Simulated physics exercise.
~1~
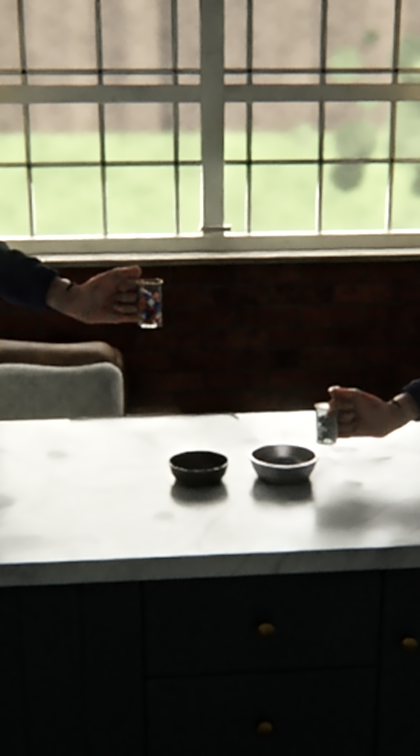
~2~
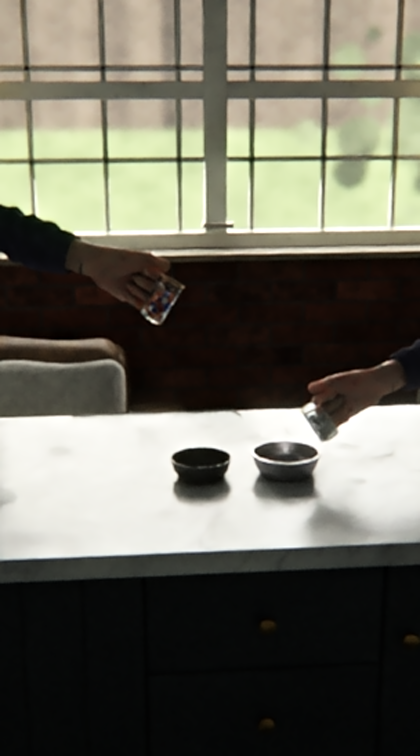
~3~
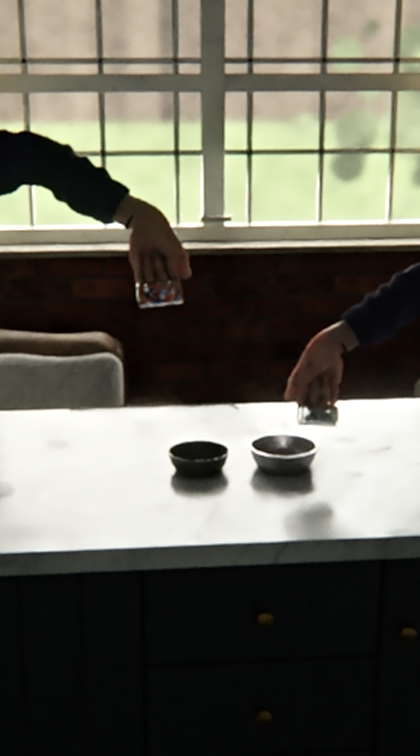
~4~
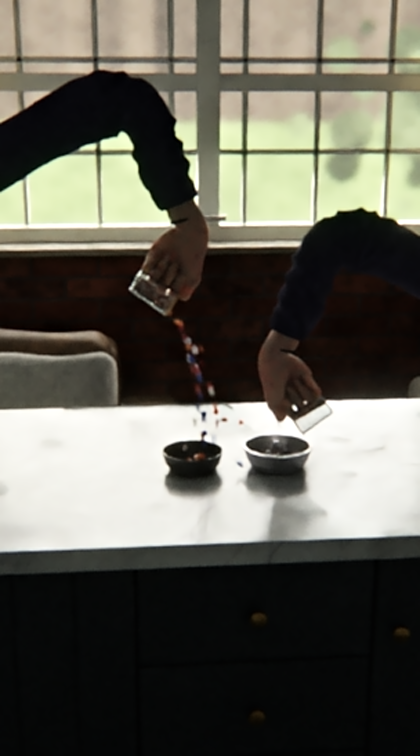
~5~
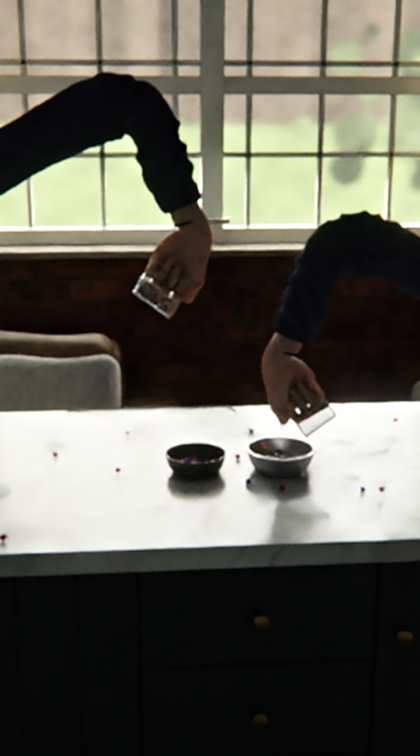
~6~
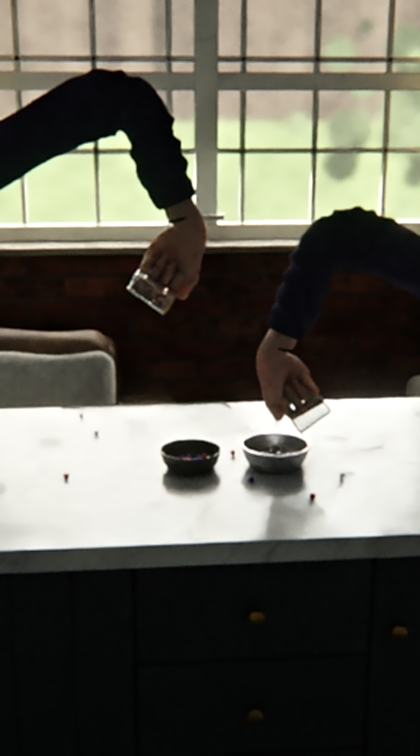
Two hands tipping small clear cups over low dishes on a counter, the left's colourful pieces scattering, the right's staying in.
